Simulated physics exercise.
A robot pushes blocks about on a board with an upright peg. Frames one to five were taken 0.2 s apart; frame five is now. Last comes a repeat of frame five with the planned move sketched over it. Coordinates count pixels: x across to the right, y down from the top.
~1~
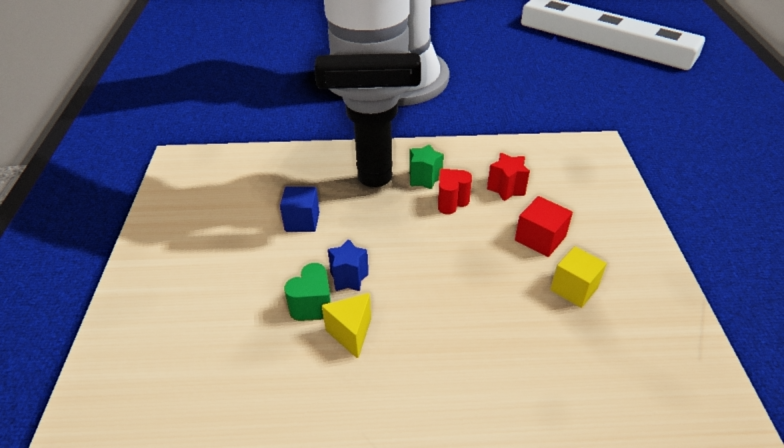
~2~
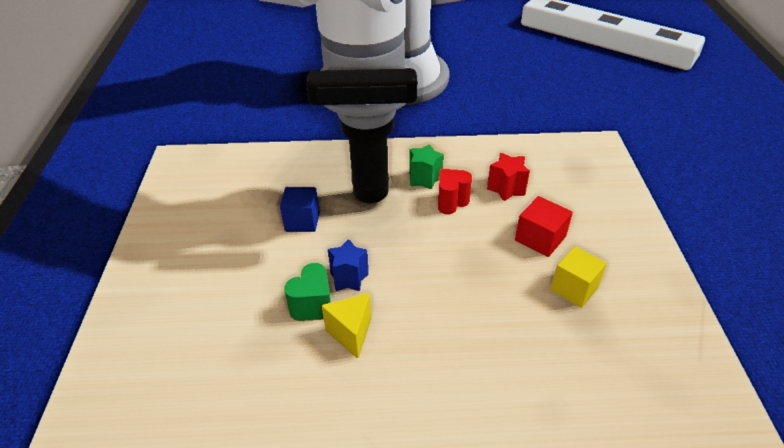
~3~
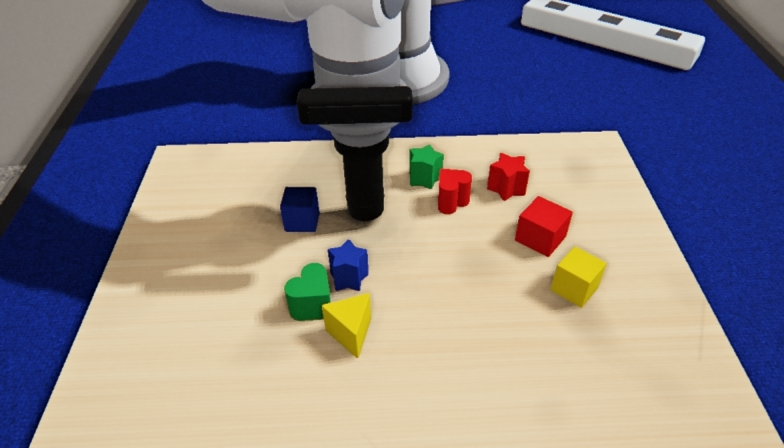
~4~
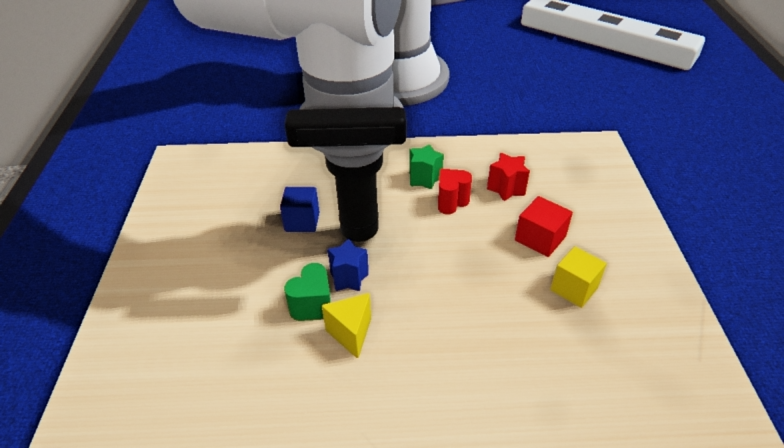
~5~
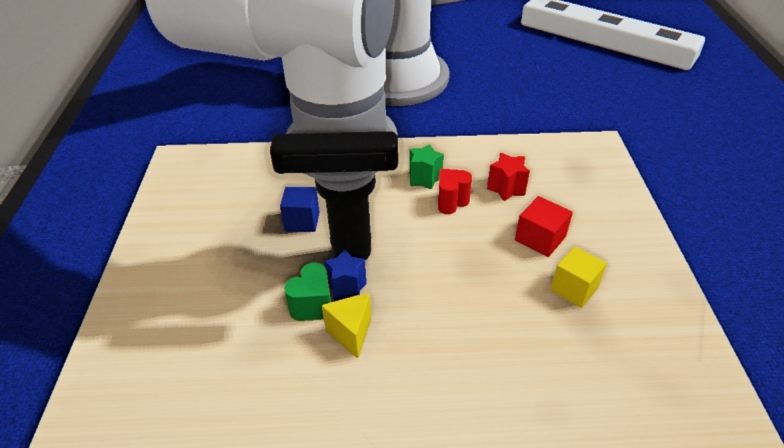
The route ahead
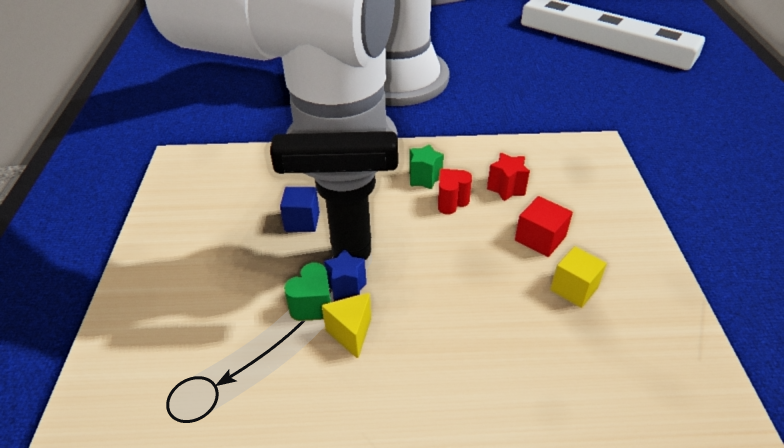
A robot arm moving its black peg toward the viewer across a wooden board, nudging a blue star beside a green heart.
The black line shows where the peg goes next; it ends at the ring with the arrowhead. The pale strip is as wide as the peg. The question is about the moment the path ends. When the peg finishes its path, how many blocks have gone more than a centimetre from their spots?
Going by the path, three or more of them shift by more than about 1 cm.
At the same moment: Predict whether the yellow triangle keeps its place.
It is moved off its spot.
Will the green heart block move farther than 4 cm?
Yes, that is how it ends up.
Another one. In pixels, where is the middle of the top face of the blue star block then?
That would be at about pixel (341, 301).
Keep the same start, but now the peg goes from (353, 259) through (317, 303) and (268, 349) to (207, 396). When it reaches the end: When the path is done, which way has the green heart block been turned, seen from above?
It makes a counterclockwise turn.
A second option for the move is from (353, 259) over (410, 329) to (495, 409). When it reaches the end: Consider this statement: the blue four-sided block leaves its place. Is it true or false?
Answer: False.
Path on the board, from (353, 259) by way of (317, 306) and (264, 354) to (193, 399).
The first path, step by step. One third of the way, peg (315, 300); green heart block (280, 314); blue star block (343, 299), turned 15° anticlockwise; yellow triangle (357, 324).
Two thirds of the way, peg (261, 348); green heart block (229, 372), turned 25° anticlockwise; blue star block (341, 301), turned 30° anticlockwise; yellow triangle (359, 326).
At the end, peg (189, 392); blue four-sided block in place; green heart block (201, 410), turned 105° anticlockwise; blue star block (341, 301), turned 30° anticlockwise; yellow triangle (359, 326).
